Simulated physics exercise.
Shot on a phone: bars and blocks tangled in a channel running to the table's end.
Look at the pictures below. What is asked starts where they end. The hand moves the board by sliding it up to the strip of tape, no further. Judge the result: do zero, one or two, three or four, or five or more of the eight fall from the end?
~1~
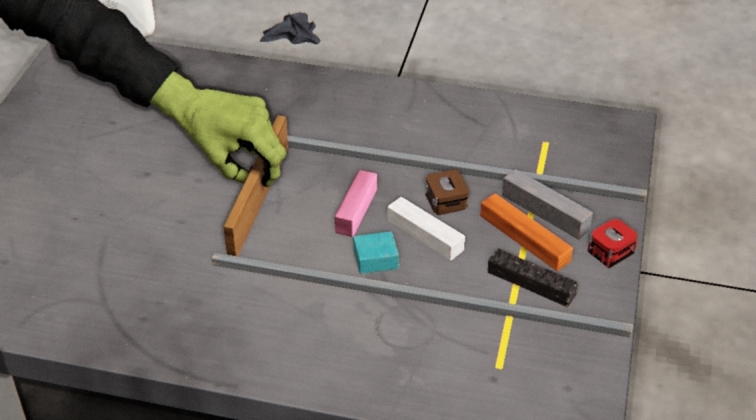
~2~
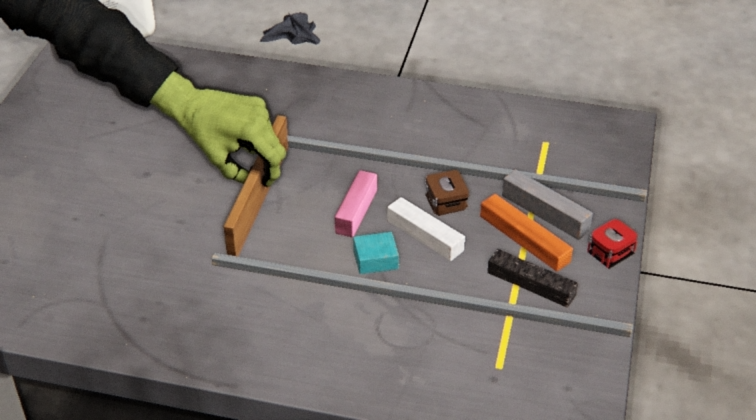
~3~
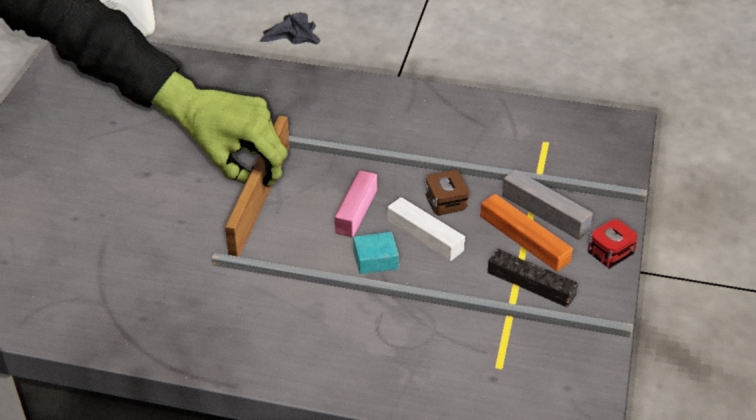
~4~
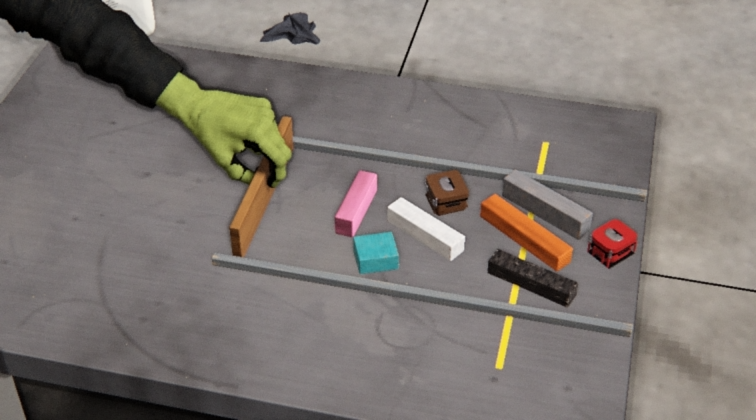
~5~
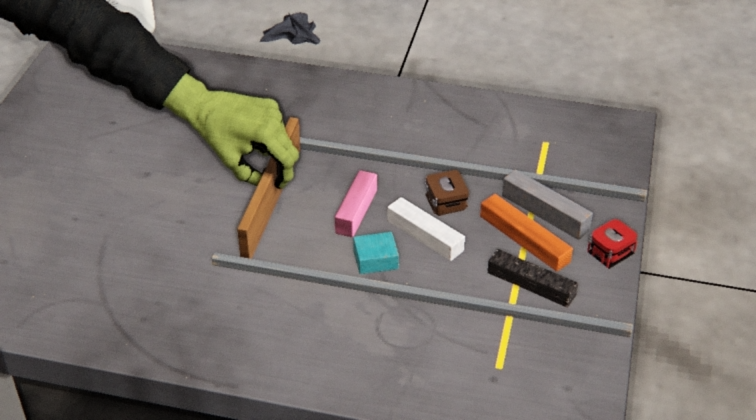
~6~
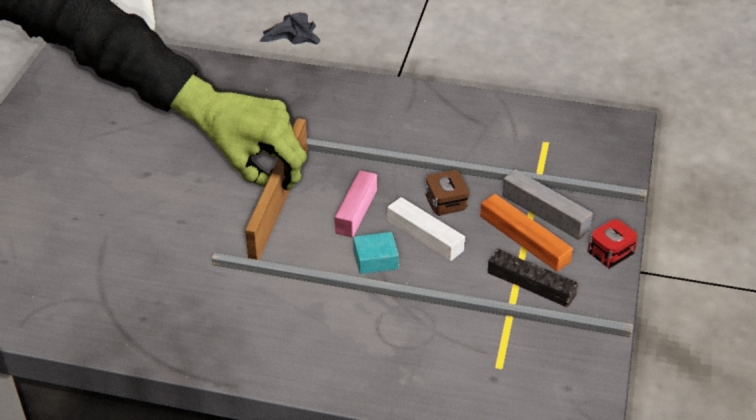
Zero of them fall from the end.
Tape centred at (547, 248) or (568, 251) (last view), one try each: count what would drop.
It would be 1 and 2.
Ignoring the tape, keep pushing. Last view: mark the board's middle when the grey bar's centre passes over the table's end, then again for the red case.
Points: About (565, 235) and about (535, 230).
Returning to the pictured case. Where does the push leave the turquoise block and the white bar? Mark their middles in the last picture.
I'd put one at around (536, 286) and the other at around (564, 249).
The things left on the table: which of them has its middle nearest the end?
It's the red case that ends up nearest.
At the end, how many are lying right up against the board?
Count: 3.
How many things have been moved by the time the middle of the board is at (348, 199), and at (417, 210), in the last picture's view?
In order, the tallies are 1 and 5.
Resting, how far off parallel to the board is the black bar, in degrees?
It is near 65° out of line.
Soon after, none off yet; red case at rest near (613, 244); grey bar at rest near (546, 204); black bar at rest near (532, 278).
In the end, the number that fall off is zero.
